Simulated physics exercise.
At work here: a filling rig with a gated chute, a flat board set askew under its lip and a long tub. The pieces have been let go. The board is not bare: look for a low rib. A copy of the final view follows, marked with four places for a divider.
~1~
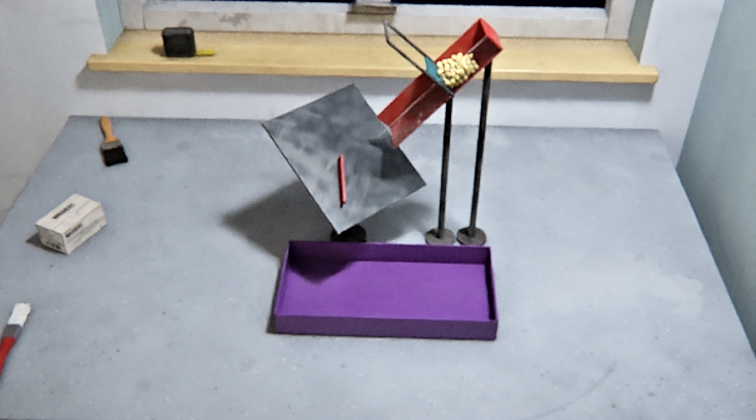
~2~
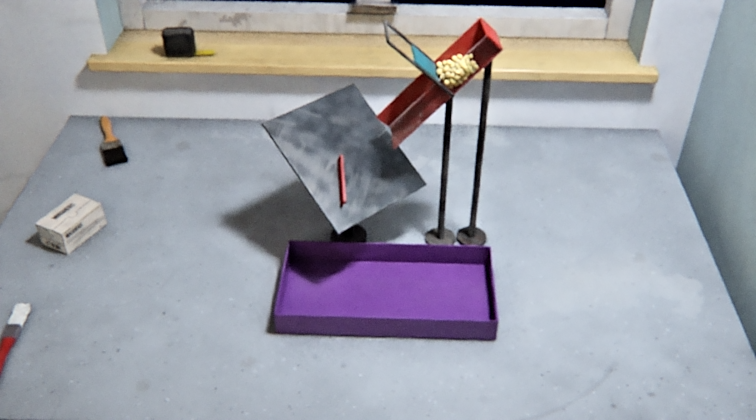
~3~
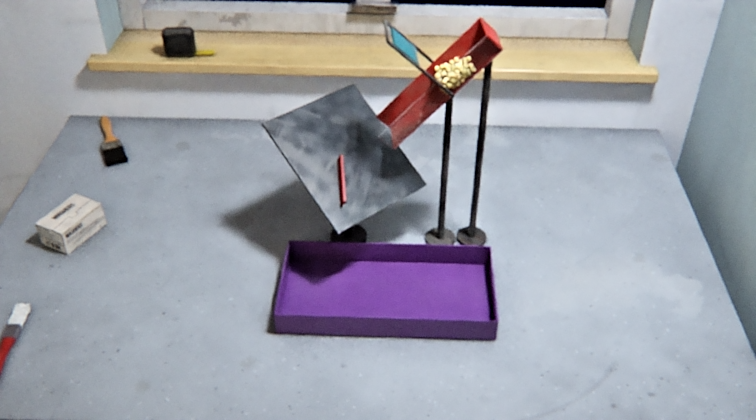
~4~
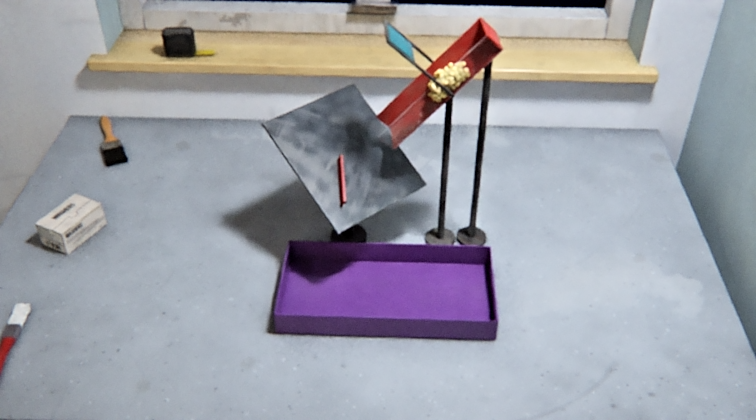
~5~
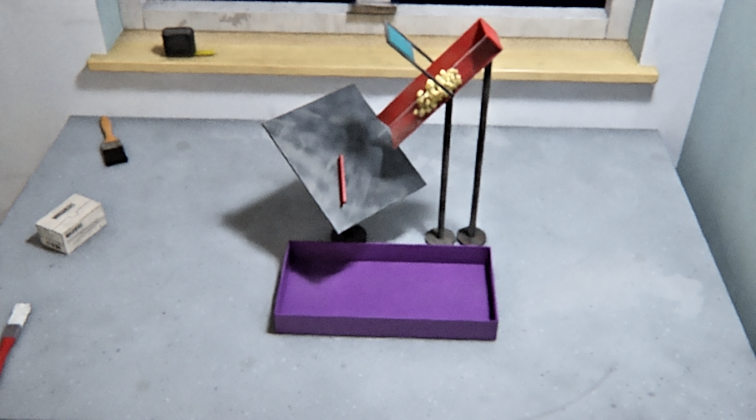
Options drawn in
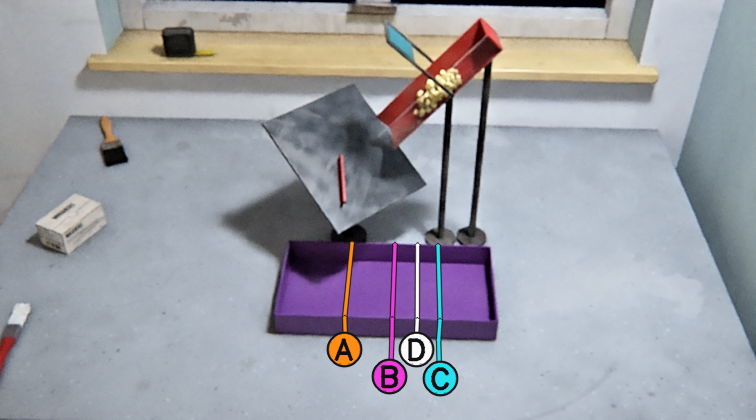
A clump of pale beans sat near the top of a sloping red chute as a blue gate slid up and open, then slid down the chute toward a tilted dark board above a purple tub.
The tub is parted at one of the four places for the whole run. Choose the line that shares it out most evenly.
Best: B.
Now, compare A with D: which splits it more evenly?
That would be D.
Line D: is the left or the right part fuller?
Left.
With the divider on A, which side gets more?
Right.
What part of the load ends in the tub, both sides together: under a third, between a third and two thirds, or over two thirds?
It is over two thirds.
On the marked copy, line A crosses the front rim at (344, 316); line B crosses the front rim at (392, 317); line C crosses the front rim at (440, 319); line D crosses the front rim at (417, 318).
With A, of what is caught, only a few on the left of the divider, all but a few on the right.
With B, of what is caught, close to half on the left of the divider, close to half on the right.
With C, of what is caught, all but a few on the left of the divider, only a few on the right.
With D, of what is caught, the bulk on the left of the divider, close to a quarter on the right.
